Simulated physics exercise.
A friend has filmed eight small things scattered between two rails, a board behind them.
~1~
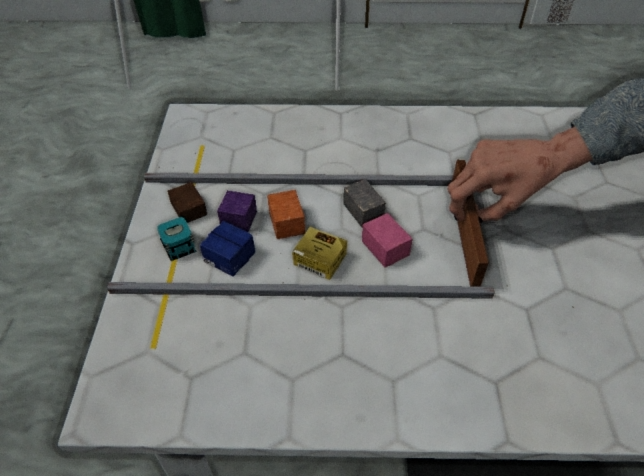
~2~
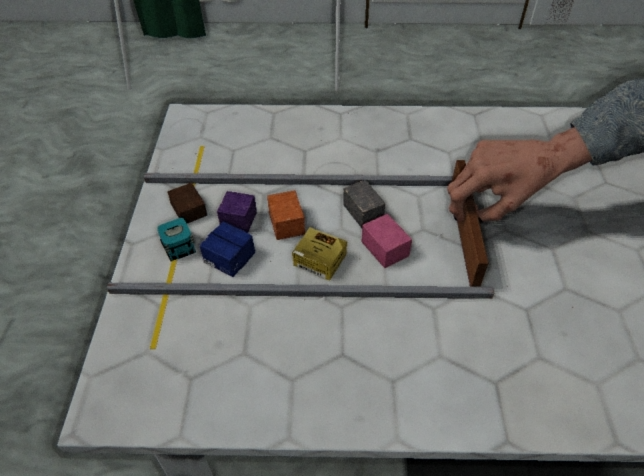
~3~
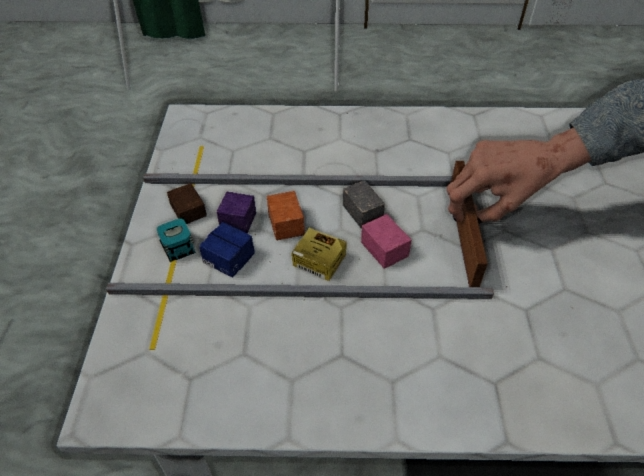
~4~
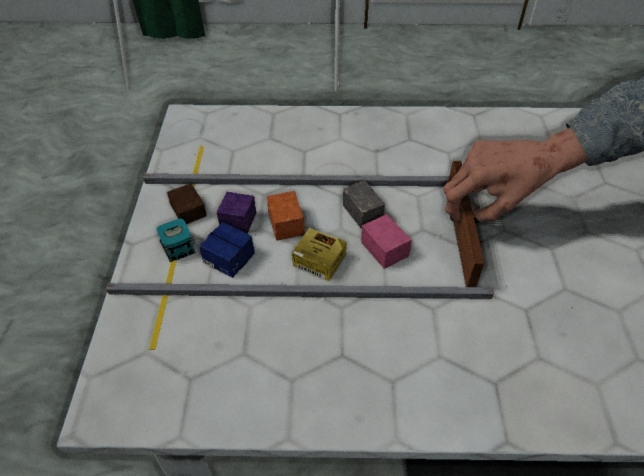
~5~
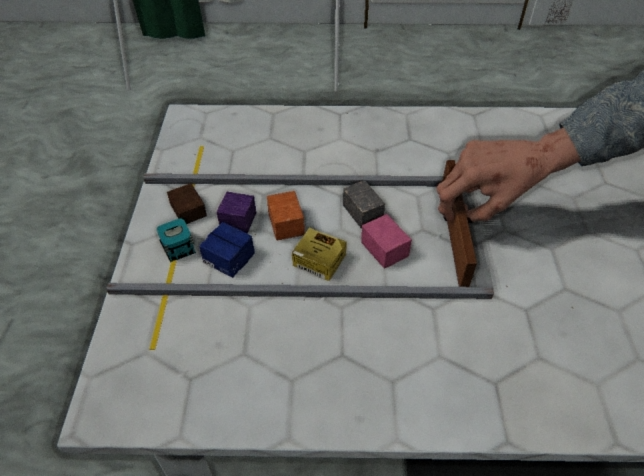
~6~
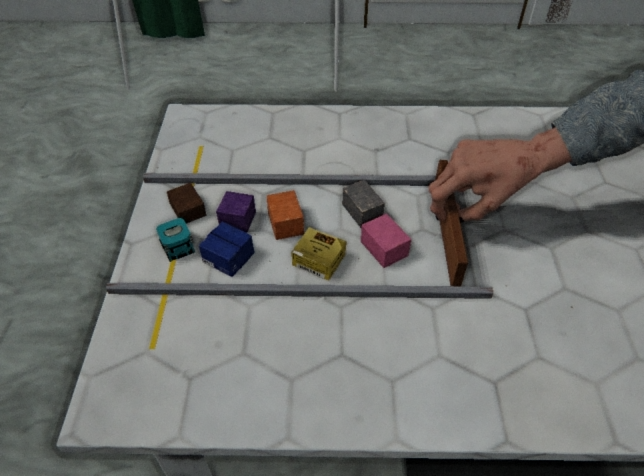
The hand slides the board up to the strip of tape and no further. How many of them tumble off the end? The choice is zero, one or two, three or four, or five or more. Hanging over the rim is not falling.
In the end the number that fall off is three or four.
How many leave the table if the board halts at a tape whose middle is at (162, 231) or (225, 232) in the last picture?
In that order 6 and 1.
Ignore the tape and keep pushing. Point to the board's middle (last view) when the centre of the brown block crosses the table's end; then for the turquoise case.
Near (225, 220) and (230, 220).
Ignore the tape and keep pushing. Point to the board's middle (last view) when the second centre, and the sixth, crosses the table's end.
At (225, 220) for the second, at (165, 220) for the sixth.
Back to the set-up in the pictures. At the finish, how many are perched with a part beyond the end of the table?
The number is 2.
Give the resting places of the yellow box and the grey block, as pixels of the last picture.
About (124, 258), and the other about (172, 198).
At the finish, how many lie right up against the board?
2 of them.
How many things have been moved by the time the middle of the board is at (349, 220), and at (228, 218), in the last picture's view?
By then 3, and 8.
A little later, none off yet; turquoise case at rest near (176, 239); brown block at rest near (186, 204); blue box at rest near (227, 249).
Next, none off yet; turquoise case shifted a little near (161, 235); brown block at rest near (186, 204); blue box shifted about its own width near (196, 245).
Later still, none off yet; turquoise case tilted a little near (114, 222); brown block shifted well along near (134, 193); blue box shifted well along near (135, 239).
When it is over, the number that fall off is three or four; down, purple block, blue box, brown block and turquoise case.
